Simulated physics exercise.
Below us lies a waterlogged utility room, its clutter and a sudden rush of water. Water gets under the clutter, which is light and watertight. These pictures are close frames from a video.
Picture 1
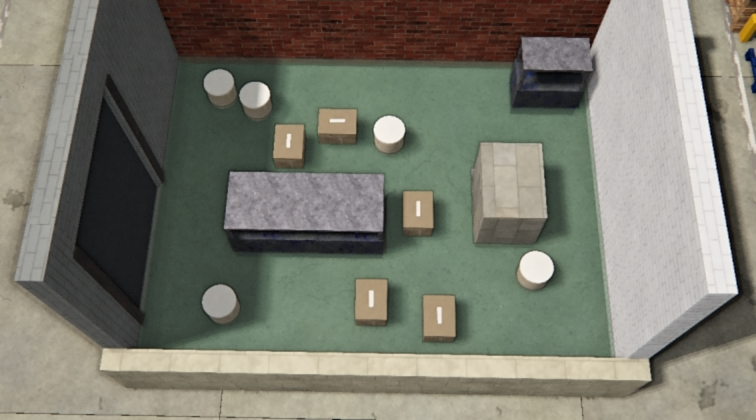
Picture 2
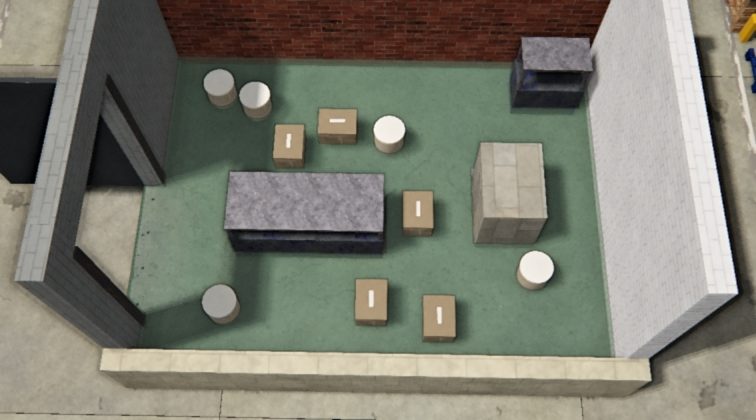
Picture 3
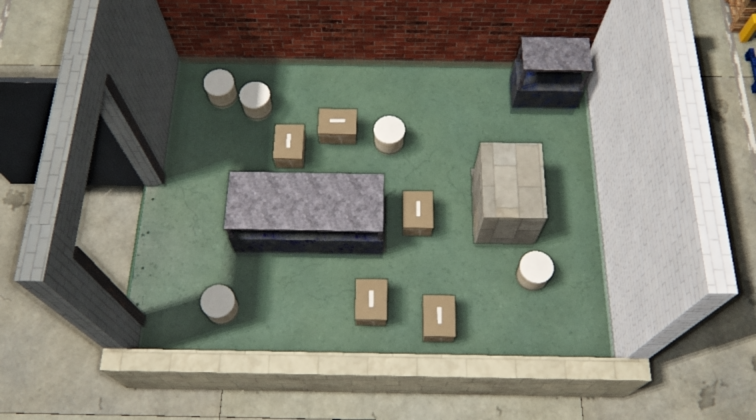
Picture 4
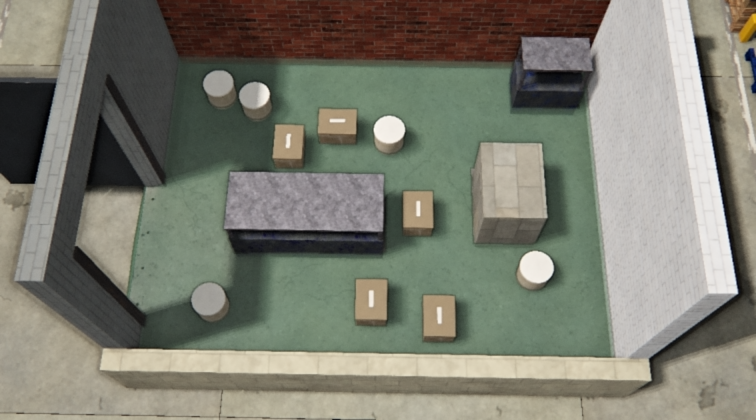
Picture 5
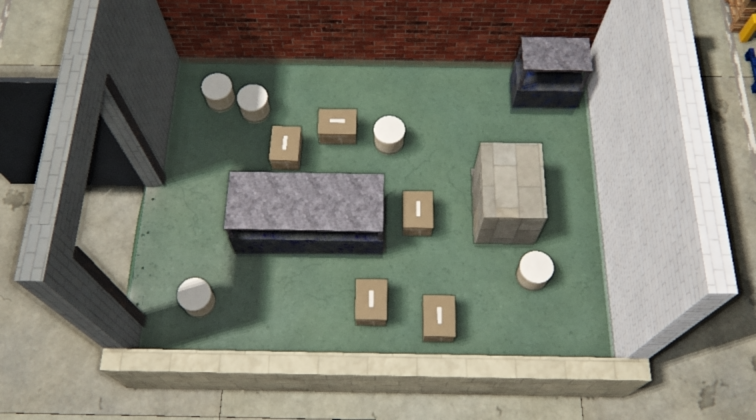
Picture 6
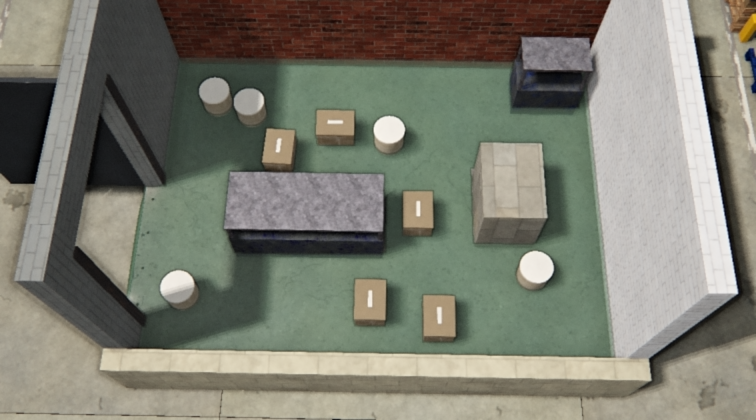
A dark panel in the left wall opens, then a pail and nearby clutter drift left.
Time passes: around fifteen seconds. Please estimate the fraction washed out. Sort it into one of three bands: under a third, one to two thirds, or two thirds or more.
It falls in the top band, two thirds or more.
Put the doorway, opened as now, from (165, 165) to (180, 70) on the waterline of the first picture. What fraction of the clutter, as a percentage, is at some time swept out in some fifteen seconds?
My estimate is some 60 percent.
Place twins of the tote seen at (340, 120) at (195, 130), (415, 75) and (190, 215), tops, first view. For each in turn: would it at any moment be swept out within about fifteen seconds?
In order, the first is escaping, the second never leaving, the third escaping.
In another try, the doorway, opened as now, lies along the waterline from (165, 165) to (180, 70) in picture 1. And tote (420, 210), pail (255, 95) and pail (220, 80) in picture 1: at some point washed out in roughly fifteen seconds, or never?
In sequence - stays put, departs, departs.
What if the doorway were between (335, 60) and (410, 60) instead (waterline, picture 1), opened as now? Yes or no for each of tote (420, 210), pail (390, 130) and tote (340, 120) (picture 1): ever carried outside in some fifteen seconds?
In order: Escapes, escapes, escapes.
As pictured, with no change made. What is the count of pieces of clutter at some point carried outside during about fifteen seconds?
So the number is 7.
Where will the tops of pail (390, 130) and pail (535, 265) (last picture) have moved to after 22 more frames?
About (278, 154) and (428, 299).
A moment on, 1 of 10 are out; 9 afloat.
Next, 2 of 10 are out; 8 afloat.
Later, 6 of 10 are out; 4 afloat.
In the end, 7 of 10 are out; 3 afloat.
